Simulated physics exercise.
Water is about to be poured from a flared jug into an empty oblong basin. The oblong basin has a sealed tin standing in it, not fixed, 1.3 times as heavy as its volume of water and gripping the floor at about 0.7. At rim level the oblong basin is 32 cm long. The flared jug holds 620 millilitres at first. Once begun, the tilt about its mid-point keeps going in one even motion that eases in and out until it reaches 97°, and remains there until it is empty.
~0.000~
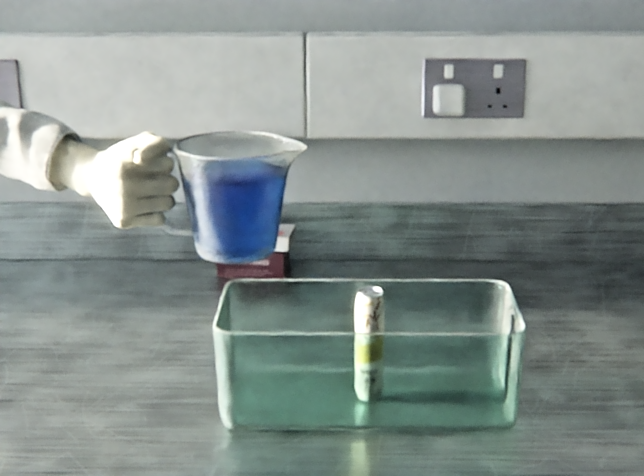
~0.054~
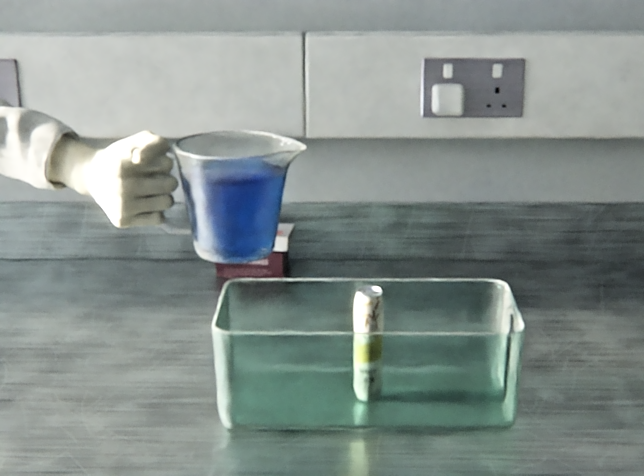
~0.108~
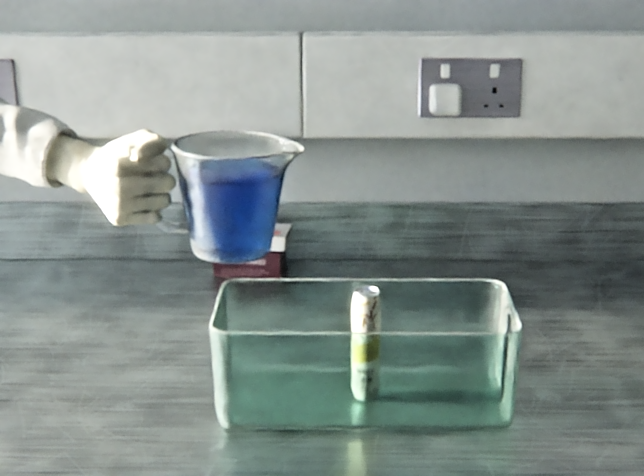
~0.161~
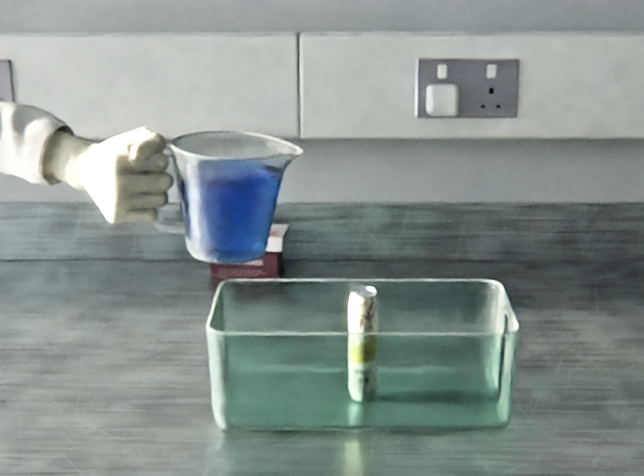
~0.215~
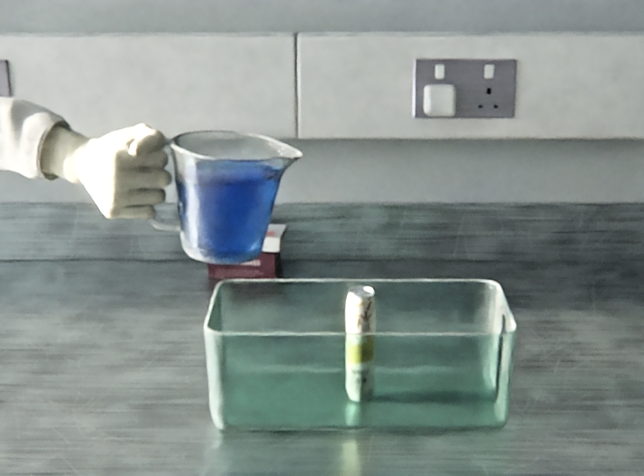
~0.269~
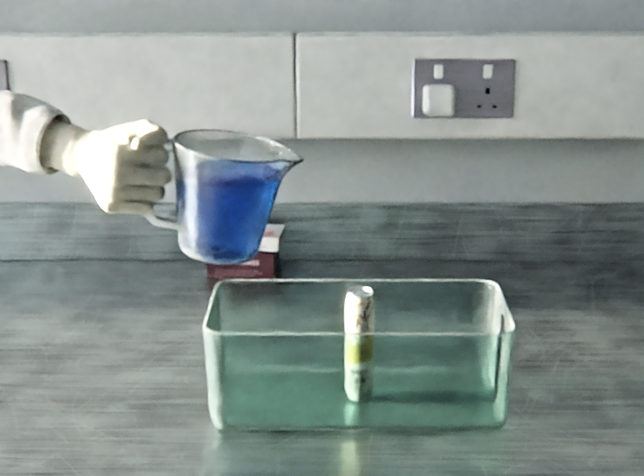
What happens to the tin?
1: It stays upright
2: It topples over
The answer is 2.
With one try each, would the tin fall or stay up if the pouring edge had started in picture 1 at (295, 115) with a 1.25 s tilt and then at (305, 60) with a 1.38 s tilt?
Run one: It tumbles. Run two: It does not tip.
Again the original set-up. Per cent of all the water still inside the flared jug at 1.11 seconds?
Share remaining: Approx. 32 %.
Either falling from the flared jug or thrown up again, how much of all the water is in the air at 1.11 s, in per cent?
About 16 percent.
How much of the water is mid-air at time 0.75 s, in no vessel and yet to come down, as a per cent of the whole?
Roughly 12 percent.
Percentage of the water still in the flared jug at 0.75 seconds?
Roughly 86 %.
Then, 0.75 s in, the tilt is 55° and 86 per cent is still to pour; the tin stands where it began.
Then, 1.11 s in, the tilt is 88° and 31 per cent is still to pour; the tin stands where it began.
Then, 1.48 s in, the tilt is 97° and 2 per cent is still to pour; the tin lies on its side.
Then, 1.88 s in, the tilt is 97° and 0 per cent is still to pour; the tin lies on its side.
Finally, the tin lies on its side.
